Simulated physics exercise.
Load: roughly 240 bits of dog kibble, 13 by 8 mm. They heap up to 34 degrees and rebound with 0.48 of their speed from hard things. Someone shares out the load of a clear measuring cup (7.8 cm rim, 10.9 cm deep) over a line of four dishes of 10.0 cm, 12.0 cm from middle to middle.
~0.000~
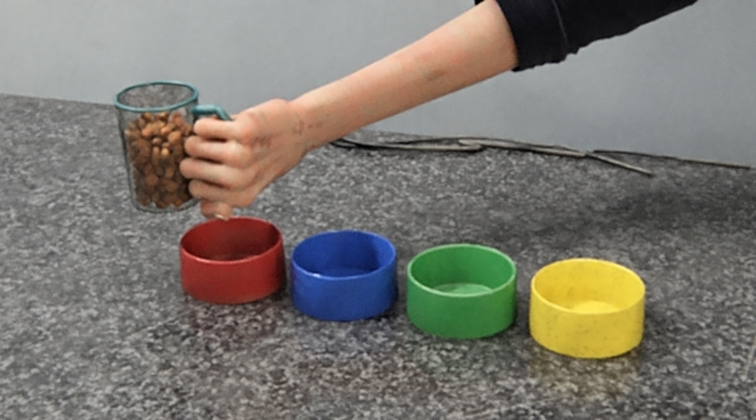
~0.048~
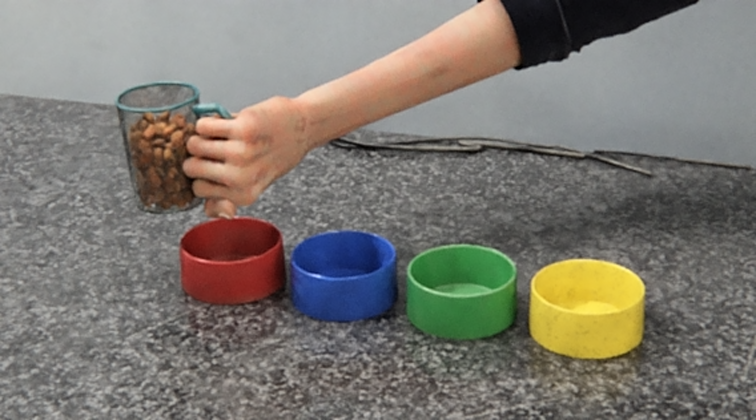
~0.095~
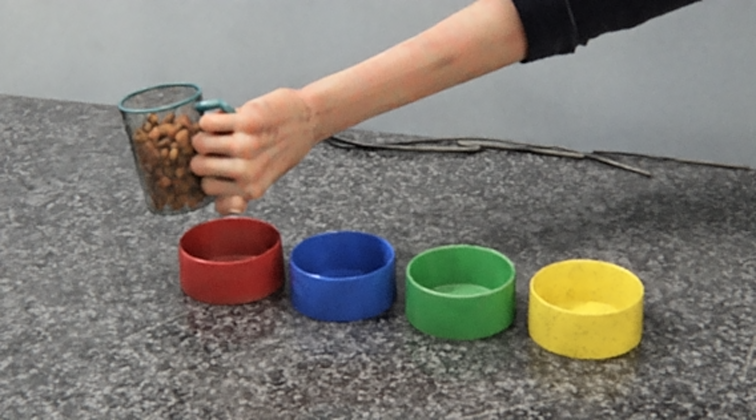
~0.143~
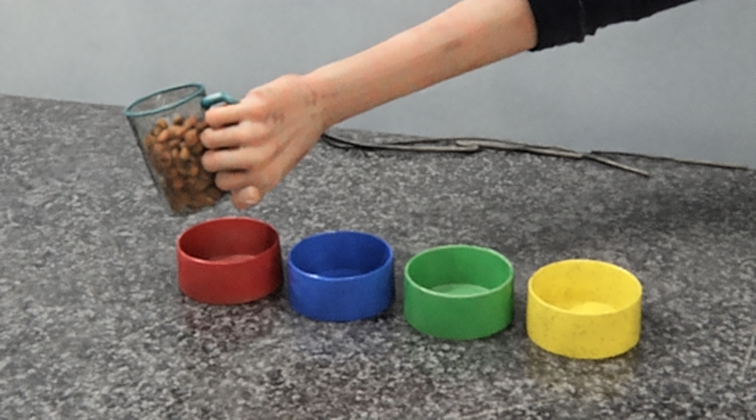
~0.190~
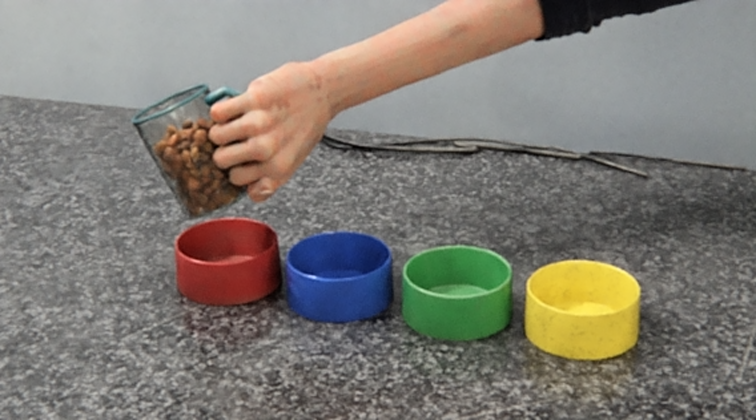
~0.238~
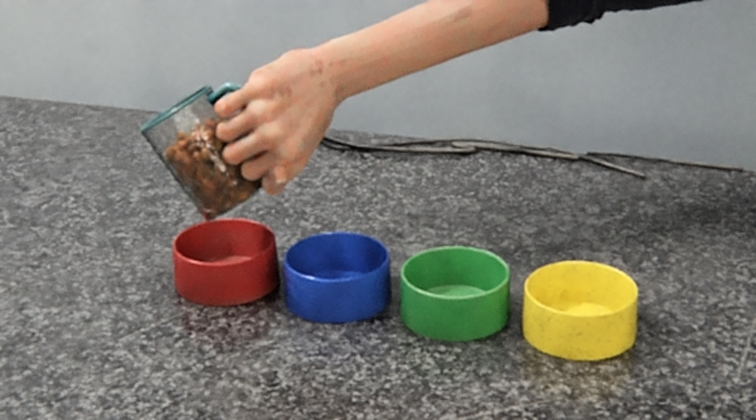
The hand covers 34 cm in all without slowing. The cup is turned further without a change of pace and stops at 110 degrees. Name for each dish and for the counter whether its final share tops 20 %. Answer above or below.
Red dish: Below; blue dish: Above; green dish: Above; yellow dish: Below; on the counter: Below.
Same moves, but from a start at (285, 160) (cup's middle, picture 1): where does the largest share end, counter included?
Most goes to: Yellow.
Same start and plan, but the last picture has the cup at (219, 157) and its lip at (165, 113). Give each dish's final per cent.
Red 0; blue 0; green 80; yellow 0.
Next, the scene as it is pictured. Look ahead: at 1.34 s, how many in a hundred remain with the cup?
About 40 per cent.
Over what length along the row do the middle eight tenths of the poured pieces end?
Some 15 cm.
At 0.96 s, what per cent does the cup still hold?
Roughly 60 per cent.
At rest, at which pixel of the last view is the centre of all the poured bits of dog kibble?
Around (401, 293).
After 0.67 s, tilt 108 degrees; cup holds 95 %.
After 0.96 s, tilt 110 degrees; cup holds 60 %, blue 30 %.
After 1.34 s, tilt 110 degrees; cup holds 40 %, blue 35 %, green 15 %.
At rest (3.4 s), red 0 %, blue 35 %, green 45 %, yellow 0 %, counter 15 %, cup 10 %.
